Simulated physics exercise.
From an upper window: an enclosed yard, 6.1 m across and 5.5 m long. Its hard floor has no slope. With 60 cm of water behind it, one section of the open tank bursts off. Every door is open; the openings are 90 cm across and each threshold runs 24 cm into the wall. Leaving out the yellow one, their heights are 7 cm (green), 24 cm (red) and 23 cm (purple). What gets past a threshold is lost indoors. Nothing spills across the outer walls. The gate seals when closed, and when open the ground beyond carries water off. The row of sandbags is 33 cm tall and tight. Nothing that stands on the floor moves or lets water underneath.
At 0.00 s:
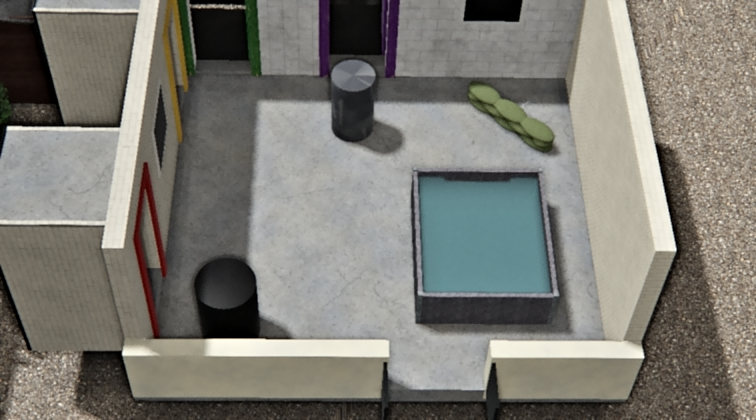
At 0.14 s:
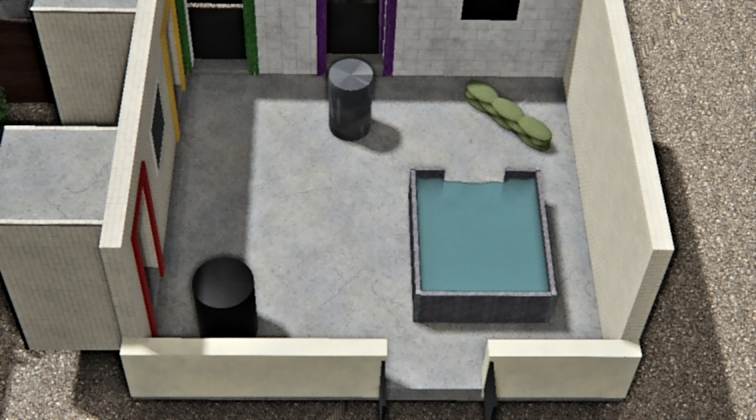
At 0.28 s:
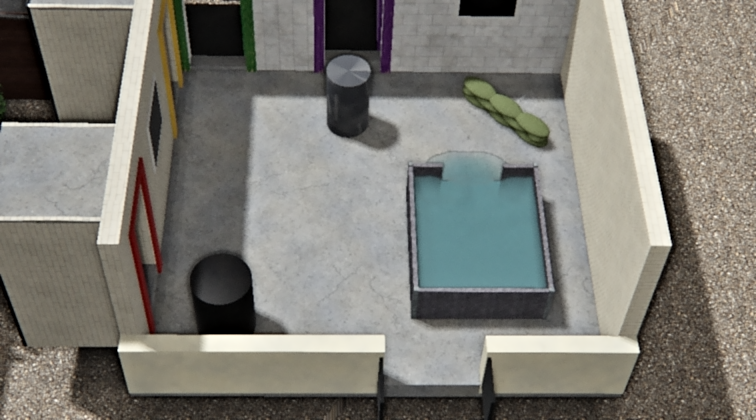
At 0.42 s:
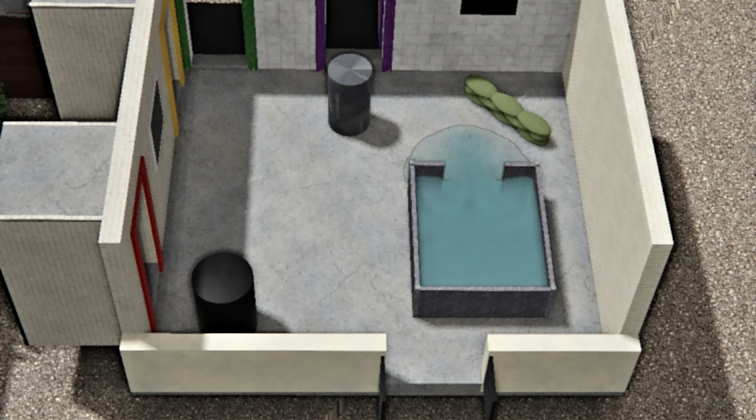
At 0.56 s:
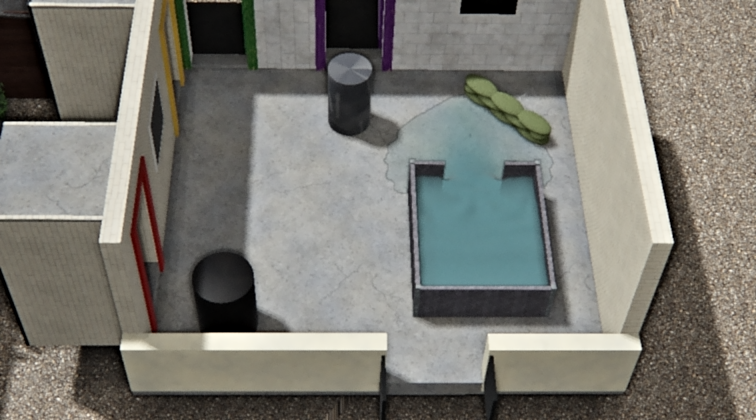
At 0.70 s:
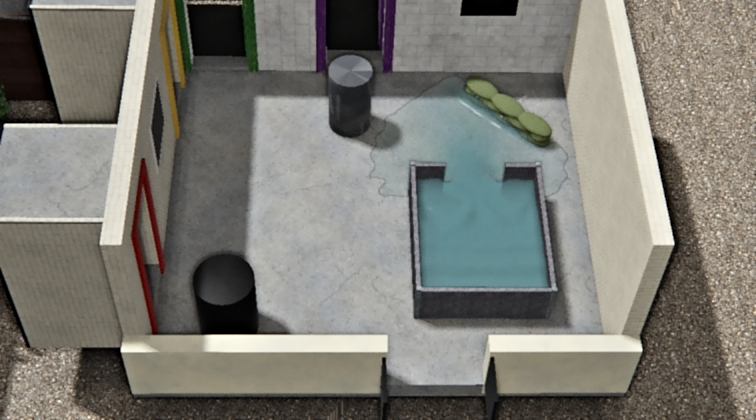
Water pours from the far side of the open tank and spreads across the yard floor.
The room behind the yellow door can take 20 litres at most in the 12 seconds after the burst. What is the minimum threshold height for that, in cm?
About 16 cm.
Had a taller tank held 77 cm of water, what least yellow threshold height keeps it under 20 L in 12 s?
About 22 cm.
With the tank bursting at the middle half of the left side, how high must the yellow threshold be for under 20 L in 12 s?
Some 10.0 cm.
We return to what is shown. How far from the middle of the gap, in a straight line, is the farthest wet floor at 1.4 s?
Roughly 3.0 m.
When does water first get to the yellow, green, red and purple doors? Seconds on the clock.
Yellow 2.6 s, green 2.2 s, red 4.0 s, purple 1.3 s.
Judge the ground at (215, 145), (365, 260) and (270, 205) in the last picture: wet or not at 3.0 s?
In that order: Under water, not reached, not reached.
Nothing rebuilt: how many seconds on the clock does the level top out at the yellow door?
At about 3.6 s.
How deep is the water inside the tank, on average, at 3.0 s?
Some 30 cm.
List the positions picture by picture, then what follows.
The open tank at (482, 233) is whole and still, 60 cm deep; the yellow door at (176, 68) is dry, in the first frame.
The front is at a hidden place, 0.2 m from the gap on the far side; 0.2 m2 of floor is wet, 60 cm left at the back, in the second frame.
The front is at (450, 156), 0.8 m from the gap on the far side; 0.8 m2 of floor is wet, 60 cm left at the back, in the third frame.
The gap is on the far side, the front 1.3 m out at (454, 130); the back of the open tank holds 60 cm, in the fourth frame.
The gap is on the far side, the front 1.9 m out at (467, 98); the back of the open tank holds 59 cm, in the fifth frame.
The front is at (451, 81), 2.3 m from the gap on the far side; 3.5 m2 of floor is wet, 56 cm left at the back; the yellow door at (172, 64), 4.8 m from the gap, is still 3.3 m from the nearest water, in the sixth frame.
After 1.4 s water covers 20 % of the floor, deepest (36 cm) near (421, 75); it has not reached the yellow door.
After 3.0 s water covers 45 % of the floor, deepest (26 cm) near (398, 75); 18 cm at the yellow door, 0 litres in over its 15 cm threshold.
After 12.0 s water covers 95 % of the floor, deepest (10 cm) near (247, 368); 7 cm at the yellow door, 27 litres in over its 15 cm threshold.
At the yellow door as built, the water arrived by 2.6 s and peaked near 22 cm at 3.6 s.
Run again over the same 12 s with other heights there, 48 litres in over 13 cm, 11 litres over 17.5 cm. The limit of 20 litres is kept from about 16 cm up.
